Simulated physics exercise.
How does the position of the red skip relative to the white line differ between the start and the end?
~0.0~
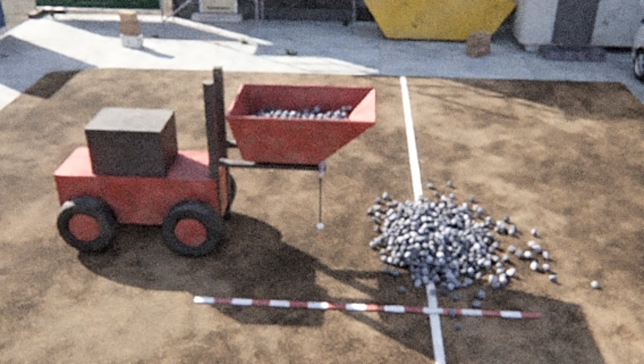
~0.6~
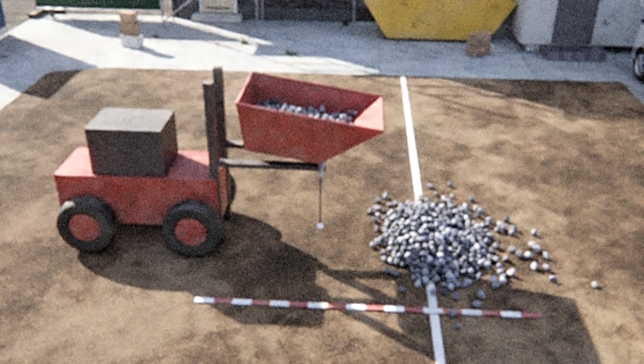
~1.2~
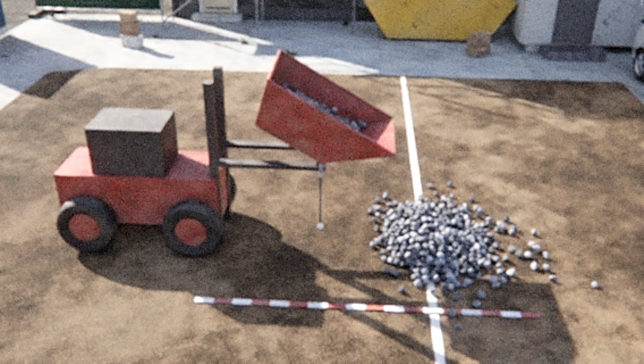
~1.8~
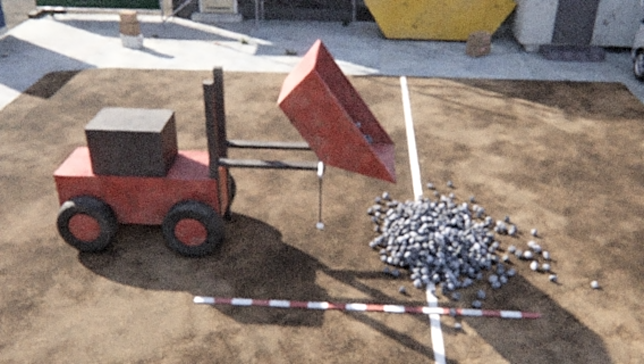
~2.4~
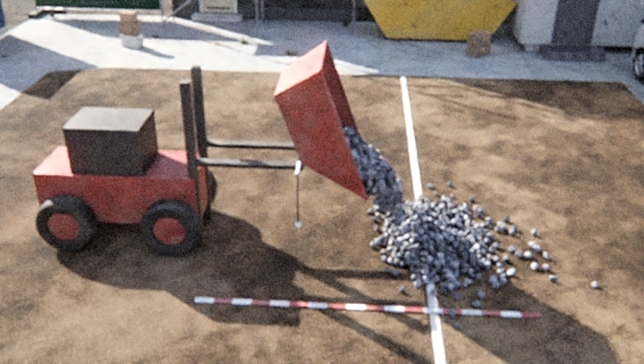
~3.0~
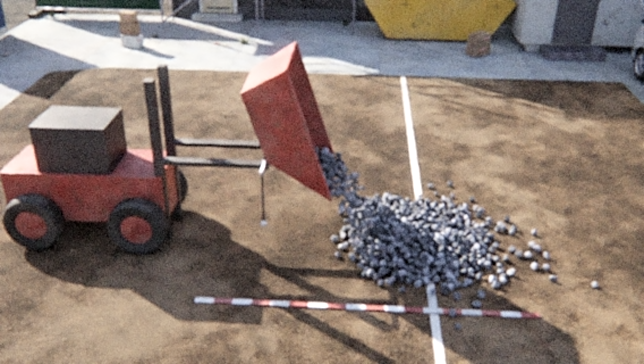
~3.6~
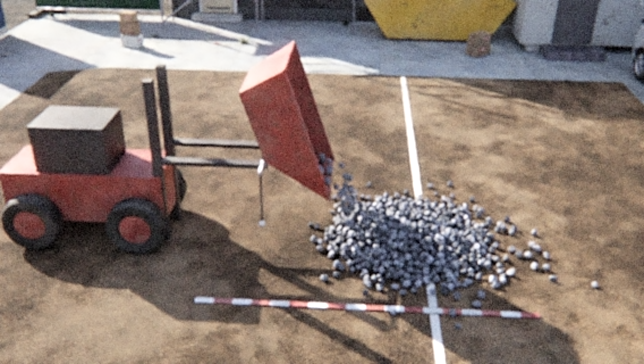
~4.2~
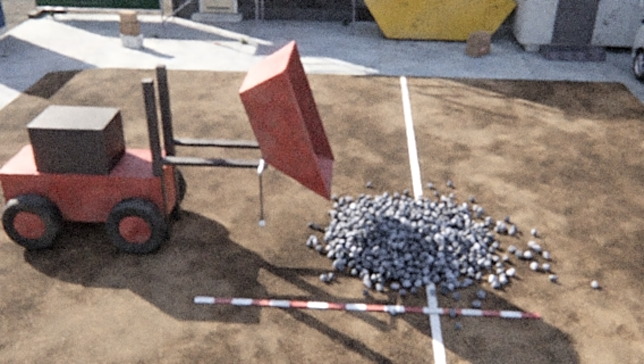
At the start the skip is held level just to the left of the white line. At the end it is slightly further left, steeply tipped, with a wider gap between it and the line.
The clip shows a red machine tipping its raised skip steeply to the right, then backing left as grey stones pour onto a loose pile lying across a white line. The skip ends empty and still, with the pile spread wider, mostly to the left of the line.
